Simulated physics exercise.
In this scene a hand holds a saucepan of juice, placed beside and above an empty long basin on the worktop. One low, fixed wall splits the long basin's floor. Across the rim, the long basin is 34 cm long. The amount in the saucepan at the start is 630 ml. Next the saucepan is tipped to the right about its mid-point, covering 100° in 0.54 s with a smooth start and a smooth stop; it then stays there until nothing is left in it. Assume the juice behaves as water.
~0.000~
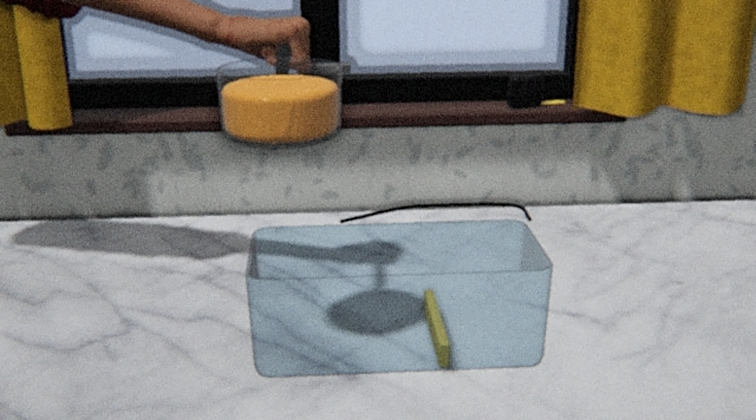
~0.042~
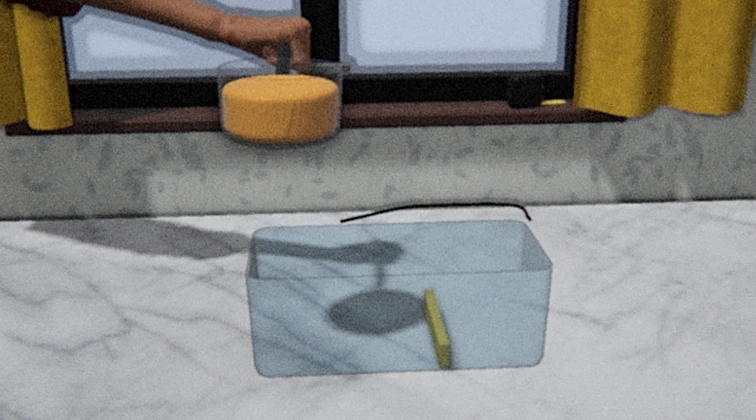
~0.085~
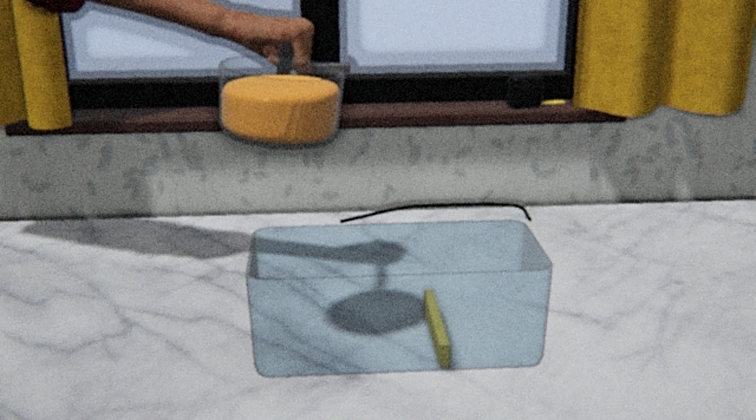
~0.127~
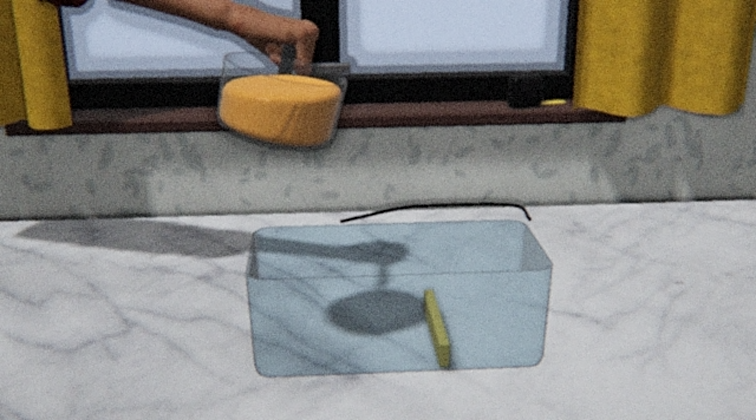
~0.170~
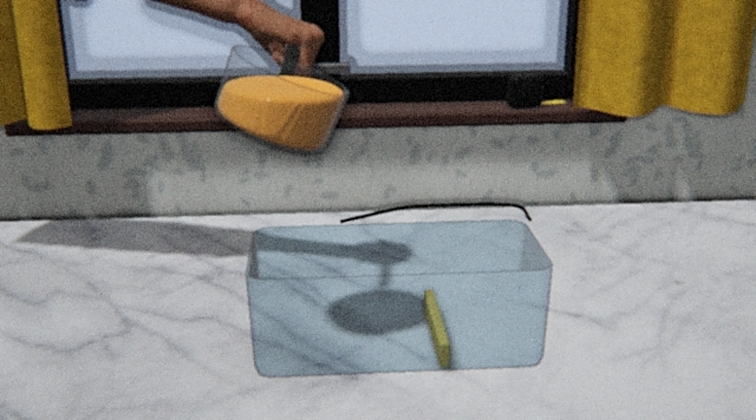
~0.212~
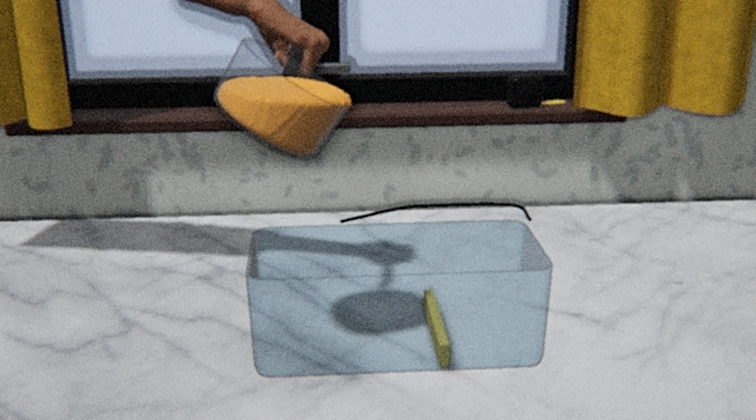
A hand steadily tilts a clear saucepan of orange juice rightward above an empty basin.
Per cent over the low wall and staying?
12 per cent.
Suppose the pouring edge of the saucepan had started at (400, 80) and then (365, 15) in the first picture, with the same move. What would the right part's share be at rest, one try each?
60 and 35 %.
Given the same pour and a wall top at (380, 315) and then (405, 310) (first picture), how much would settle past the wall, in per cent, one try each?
80 then 35 %.
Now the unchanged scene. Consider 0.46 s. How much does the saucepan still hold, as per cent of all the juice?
Roughly 30 per cent.
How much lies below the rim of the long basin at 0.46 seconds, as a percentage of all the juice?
14 %, give or take.
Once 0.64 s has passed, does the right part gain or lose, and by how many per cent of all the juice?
Its share increases, some 10 in a hundred.
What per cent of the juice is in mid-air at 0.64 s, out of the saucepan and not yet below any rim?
Estimate: Around 14 per cent.
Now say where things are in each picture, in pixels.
In the first frame, tilt 0°; pouring edge (340, 69); surface from (222, 87) to (338, 85); the long basin's rim runs from (251, 254) to (538, 245); the wall's top is at (436, 316).
In the second frame, tilt 2°; pouring edge (341, 70); surface from (222, 87) to (339, 85).
In the third frame, tilt 6°; pouring edge (343, 75); surface from (223, 86) to (339, 86).
In the fourth frame, tilt 13°; pouring edge (346, 83); surface from (223, 86) to (341, 88).
In the fifth frame, tilt 23°; pouring edge (347, 94); surface from (222, 85) to (345, 90).
In the sixth frame, tilt 33°; pouring edge (347, 106); surface from (220, 84) to (345, 95); 1 per cent is over the edge.
By 0.46 s the tilt is 95° and 31 per cent is still to pour, 13 is left of the wall and 0 right of it.
By 0.64 s the tilt is 100° and 8 per cent is still to pour, 76 is left of the wall and 2 right of it.
By 0.83 s the tilt is 100° and 1 per cent is still to pour, 80 is left of the wall and 10 right of it.
By 1.04 s the tilt is 100° and 0 per cent is still to pour, 84 is left of the wall and 12 right of it.
At rest 84 per cent lies left of the wall, 12 right of it and 4 outside.
